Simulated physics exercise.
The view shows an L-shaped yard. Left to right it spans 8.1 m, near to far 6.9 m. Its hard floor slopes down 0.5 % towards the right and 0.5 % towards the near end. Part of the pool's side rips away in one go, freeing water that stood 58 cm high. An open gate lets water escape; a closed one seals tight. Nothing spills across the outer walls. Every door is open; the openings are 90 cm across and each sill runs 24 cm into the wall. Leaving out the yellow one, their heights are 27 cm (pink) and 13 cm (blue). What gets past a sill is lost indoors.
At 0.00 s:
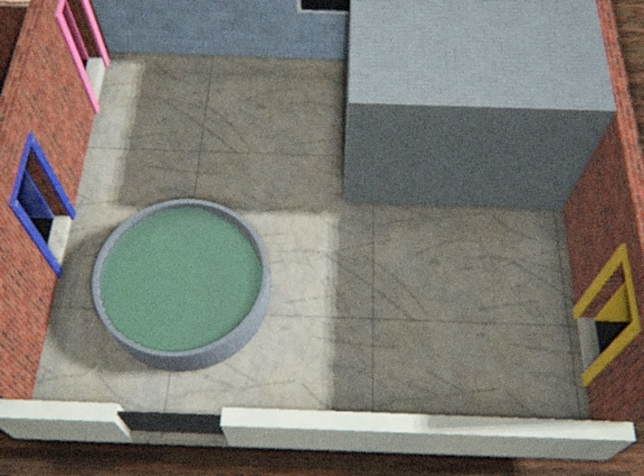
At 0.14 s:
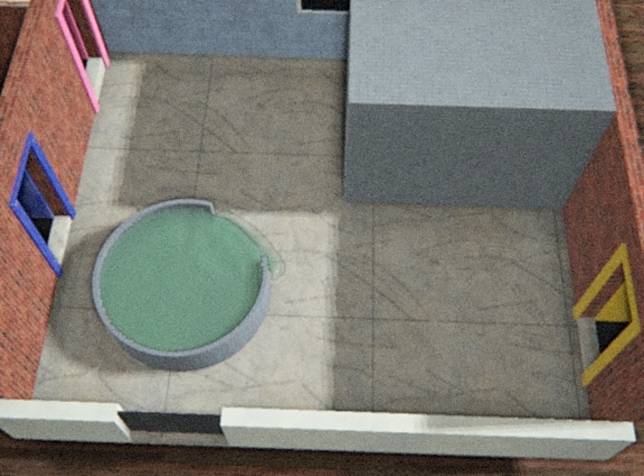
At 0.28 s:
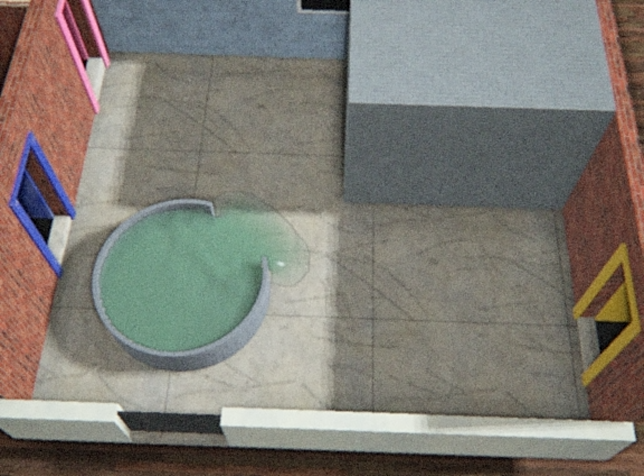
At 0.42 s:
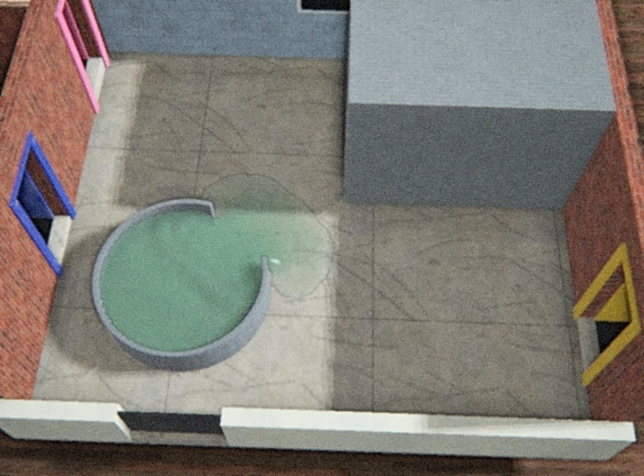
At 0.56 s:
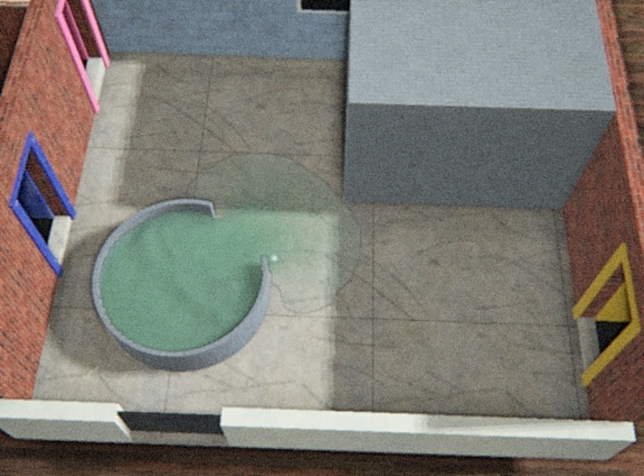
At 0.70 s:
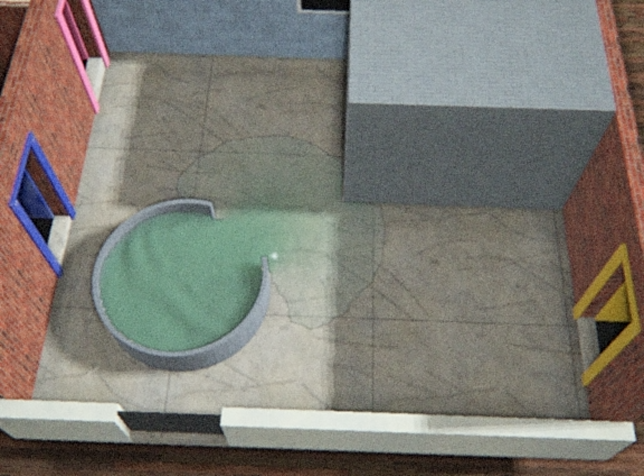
A round pool of green water opens on its far side and water spreads thinly across the floor.
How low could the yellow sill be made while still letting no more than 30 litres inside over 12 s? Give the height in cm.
At least 5 cm or so.
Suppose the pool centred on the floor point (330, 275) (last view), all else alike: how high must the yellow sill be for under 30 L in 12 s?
Then roughly 13.0 cm.
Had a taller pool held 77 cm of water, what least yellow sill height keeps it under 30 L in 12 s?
About 7.5 cm.
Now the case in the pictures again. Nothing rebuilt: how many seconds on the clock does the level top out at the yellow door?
Near 4.0 s.
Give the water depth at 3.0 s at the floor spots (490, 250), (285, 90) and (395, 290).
About 5, 15 and 1 cm.
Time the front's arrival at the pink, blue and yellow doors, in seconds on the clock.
Pink 3.4 s, blue 5.0 s, yellow 2.8 s.
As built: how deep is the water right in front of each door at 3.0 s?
In cm: Pink 0, blue 0, yellow 5.
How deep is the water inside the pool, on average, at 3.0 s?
Roughly 27 cm on average.
After 1.4 s water covers 25 % of the floor, deepest (30 cm) near (337, 192); it has not reached the yellow door.
After 3.0 s water covers 40 % of the floor, deepest (34 cm) near (331, 61); 5 cm at the yellow door, 0 litres in over its 10 cm sill.
After 12.0 s water covers 100 % of the floor, deepest (13 cm) near (29, 416); 7 cm at the yellow door, 0 litres in over its 10 cm sill.
At the yellow door as built, the water arrived by 2.9 s and peaked near 9 cm at 4.0 s.
With a sill of 4.5 cm, 41 litres would have come in within the 12 s; with 6 cm, 18 litres. So under 30 litres takes about 5 cm.
